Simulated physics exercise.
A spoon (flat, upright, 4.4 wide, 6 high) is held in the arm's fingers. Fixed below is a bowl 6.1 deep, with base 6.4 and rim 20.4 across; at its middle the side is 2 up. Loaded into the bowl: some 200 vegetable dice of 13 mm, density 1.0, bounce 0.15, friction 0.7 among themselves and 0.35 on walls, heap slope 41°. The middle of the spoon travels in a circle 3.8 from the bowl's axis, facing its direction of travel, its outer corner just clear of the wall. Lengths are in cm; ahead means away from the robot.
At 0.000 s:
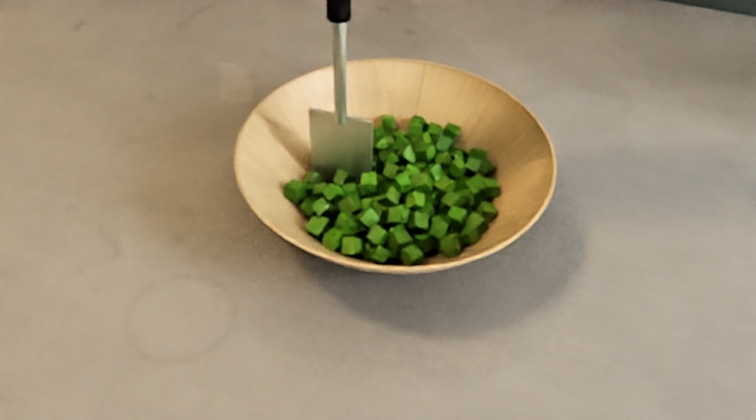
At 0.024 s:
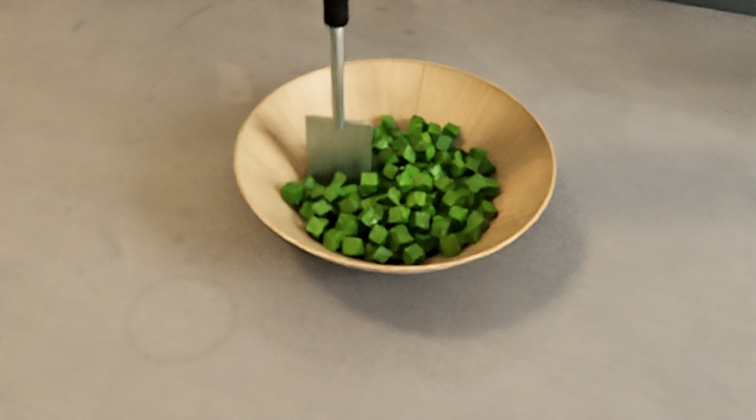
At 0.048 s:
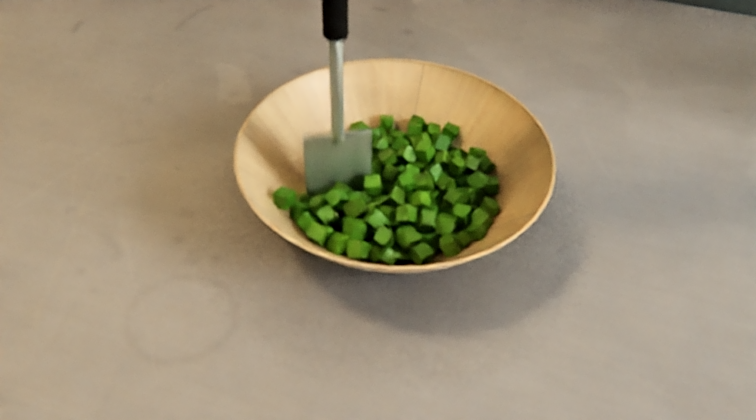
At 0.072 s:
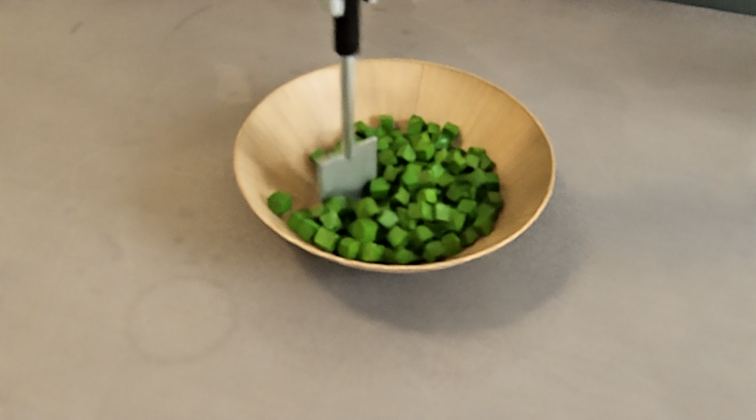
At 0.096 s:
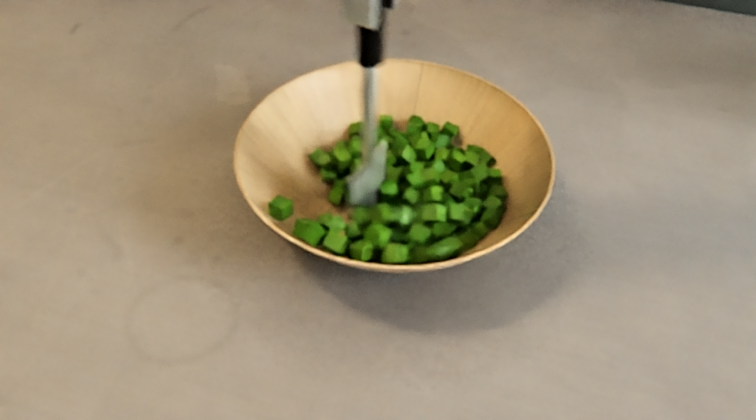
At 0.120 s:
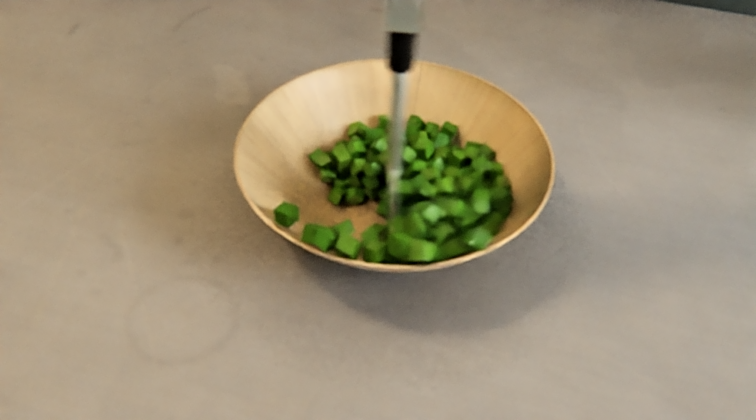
On a grey countertop, a spatula held upright sweeps through green cubes in a wooden bowl, curving from left toward the front.
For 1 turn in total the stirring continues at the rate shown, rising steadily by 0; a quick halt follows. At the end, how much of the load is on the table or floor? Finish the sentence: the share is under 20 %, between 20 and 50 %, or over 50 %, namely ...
The share is between 20 and 50 %.
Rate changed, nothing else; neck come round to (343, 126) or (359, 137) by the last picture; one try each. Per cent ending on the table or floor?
First try: Around 5 %; second try: Around 5 %.
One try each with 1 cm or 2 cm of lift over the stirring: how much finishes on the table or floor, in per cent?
30 and 20 %.
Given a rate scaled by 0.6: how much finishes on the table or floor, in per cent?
Close to 5 in a hundred.
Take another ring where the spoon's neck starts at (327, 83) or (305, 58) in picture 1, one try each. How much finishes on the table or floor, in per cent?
Near 40 and 15 in a hundred, one try each.
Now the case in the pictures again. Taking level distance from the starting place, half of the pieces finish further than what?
About 9 centimetres.
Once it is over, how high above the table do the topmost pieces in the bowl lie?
Height: Roughly 6.5 cm.
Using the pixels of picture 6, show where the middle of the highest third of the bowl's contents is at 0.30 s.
Around (382, 80).
After 0.21 s, 198° round, highest piece 9 above the table; 192 in the bowl, 12 in flight or on the tool.
After 0.30 s, 292° round, highest piece 10 above the table; 171 in the bowl, 7 on the table or floor, 26 in flight or on the tool.
After 0.54 s, 0° round, highest piece 6 above the table; 144 in the bowl, 60 on the table or floor.
After 1.24 s, 0° round, highest piece 6 above the table; 144 in the bowl, 60 on the table or floor.
At rest, 144 in the bowl, 60 on the table or floor. That is 29 % on the table or floor.
